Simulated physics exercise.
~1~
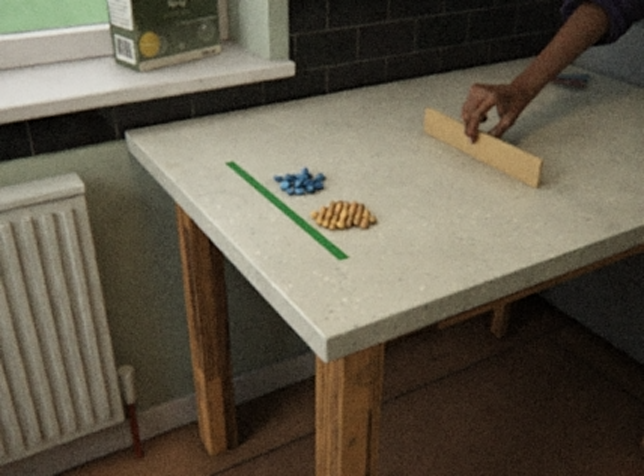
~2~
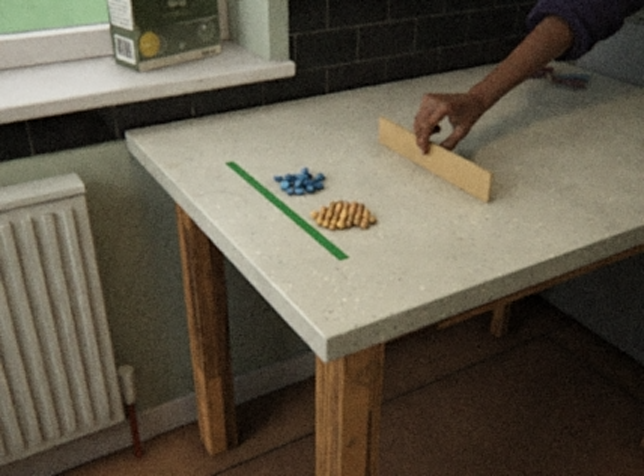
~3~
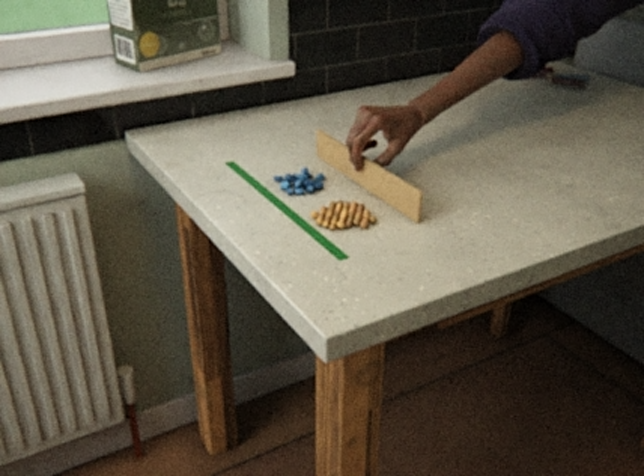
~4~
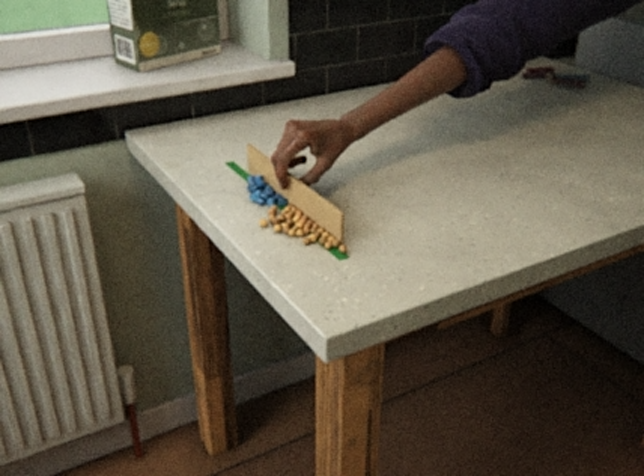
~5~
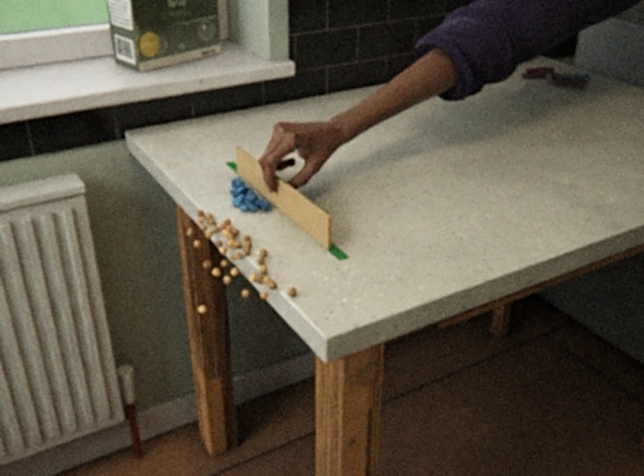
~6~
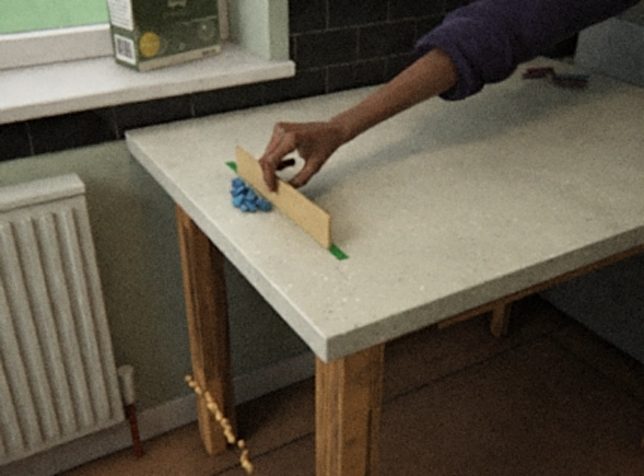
A hand slides a card left to green tape; tan pieces fall off, blue ones stay.
